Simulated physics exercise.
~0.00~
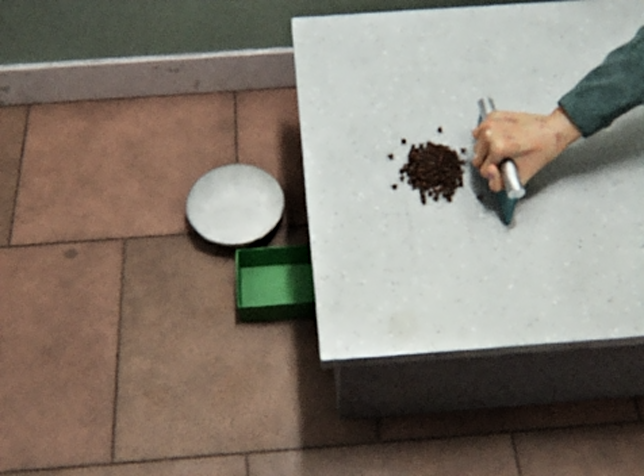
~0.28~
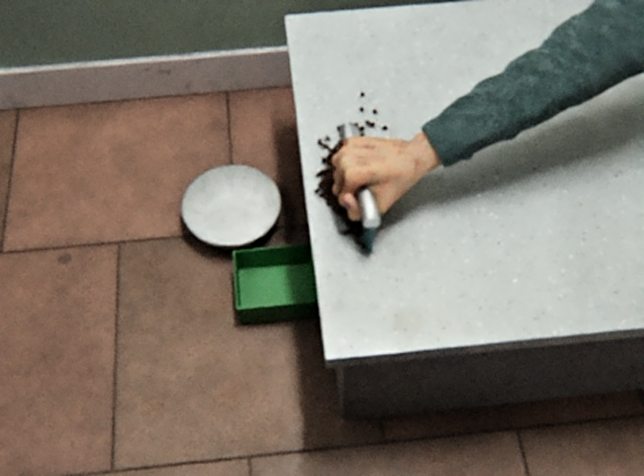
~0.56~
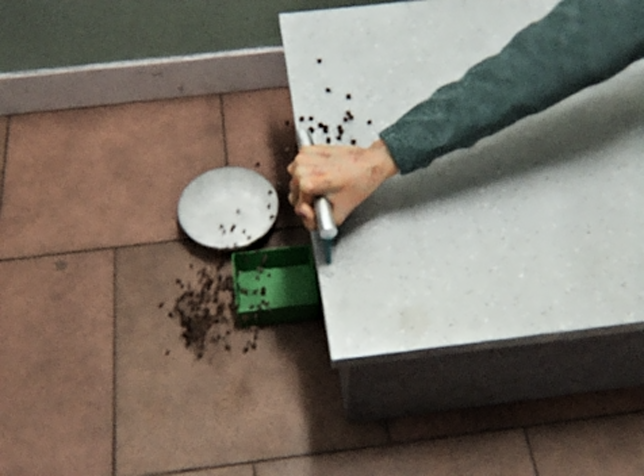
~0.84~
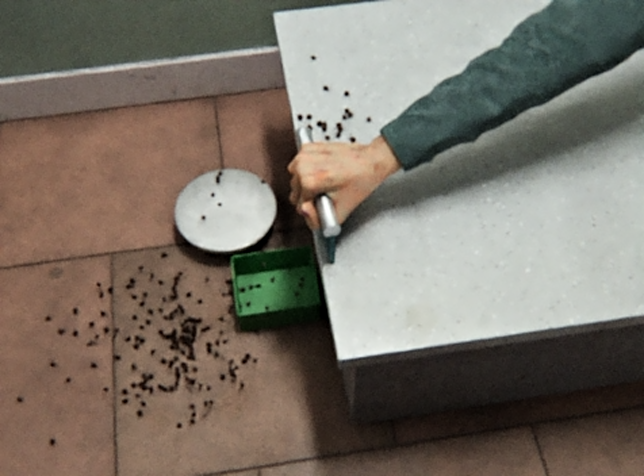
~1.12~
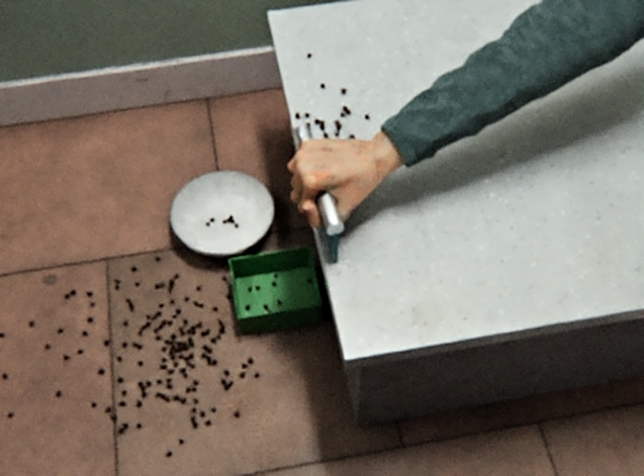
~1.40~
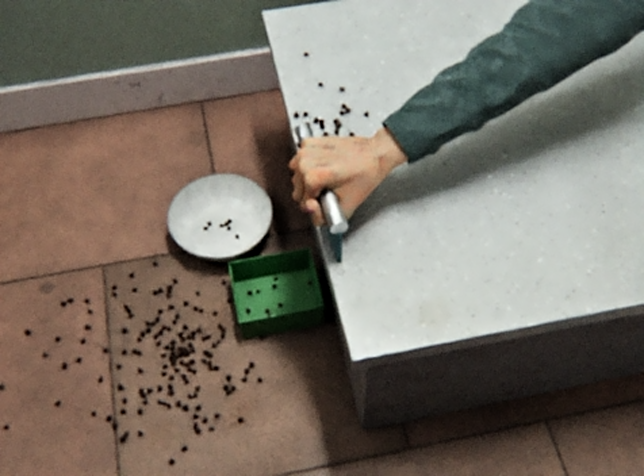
A hand in a green sleeve holds a scraper against a small heap of dark coffee beans on a pale tabletop, with a white bowl and a green tin on the tiled floor to the left. The hand pushes the beans leftward toward the table's edge, leaving a few behind. It stops at the edge as the beans spill over, and most land on the tiles and scatter outward. Only a few end up in the bowl and the tin. The hand stays at the edge, with some stray beans still on top.
